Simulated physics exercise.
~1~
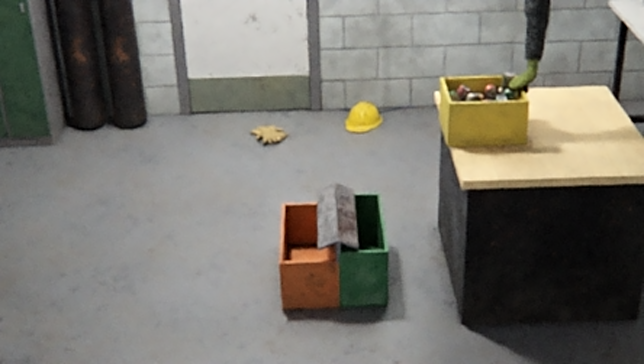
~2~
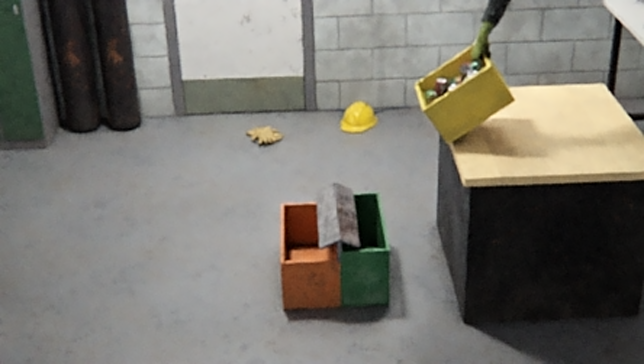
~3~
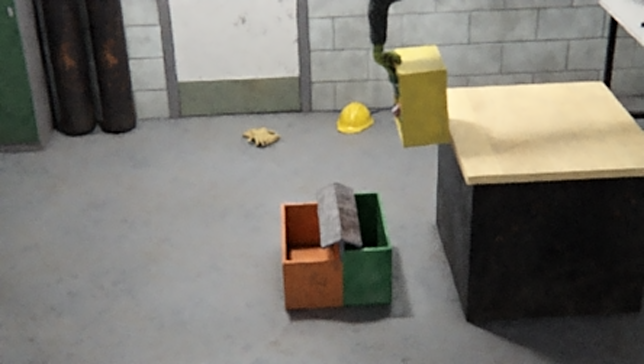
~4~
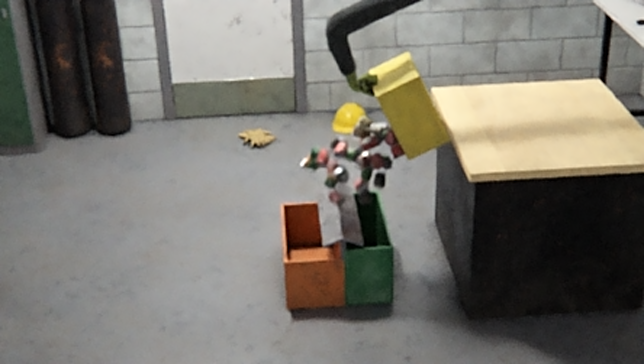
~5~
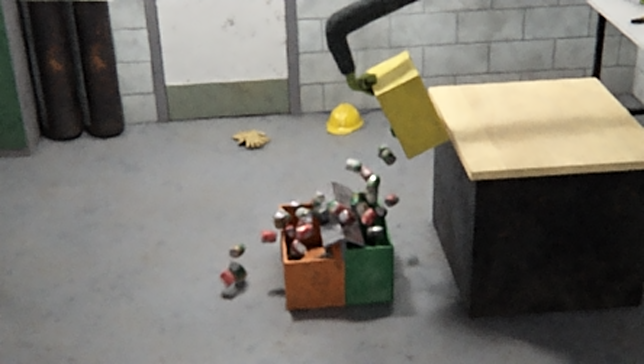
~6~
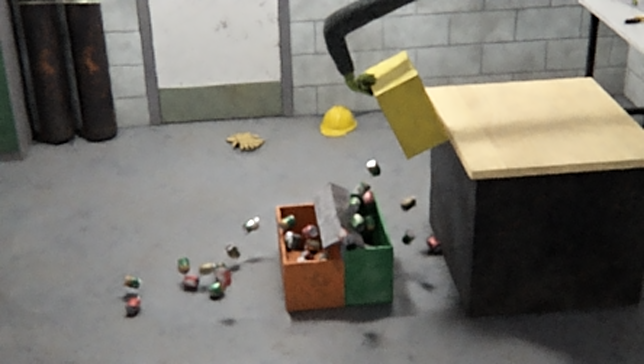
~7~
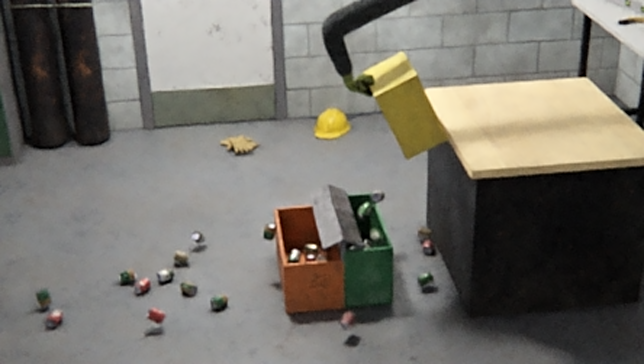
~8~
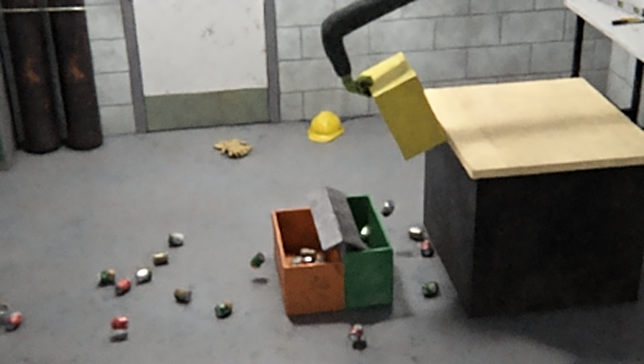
The footage shows a dark arm tilting a yellow box at the edge of a bench, pouring small cans onto a ridge between an orange trough and a green bin; some land inside each, while others bounce out and end scattered across the grey floor on both sides.
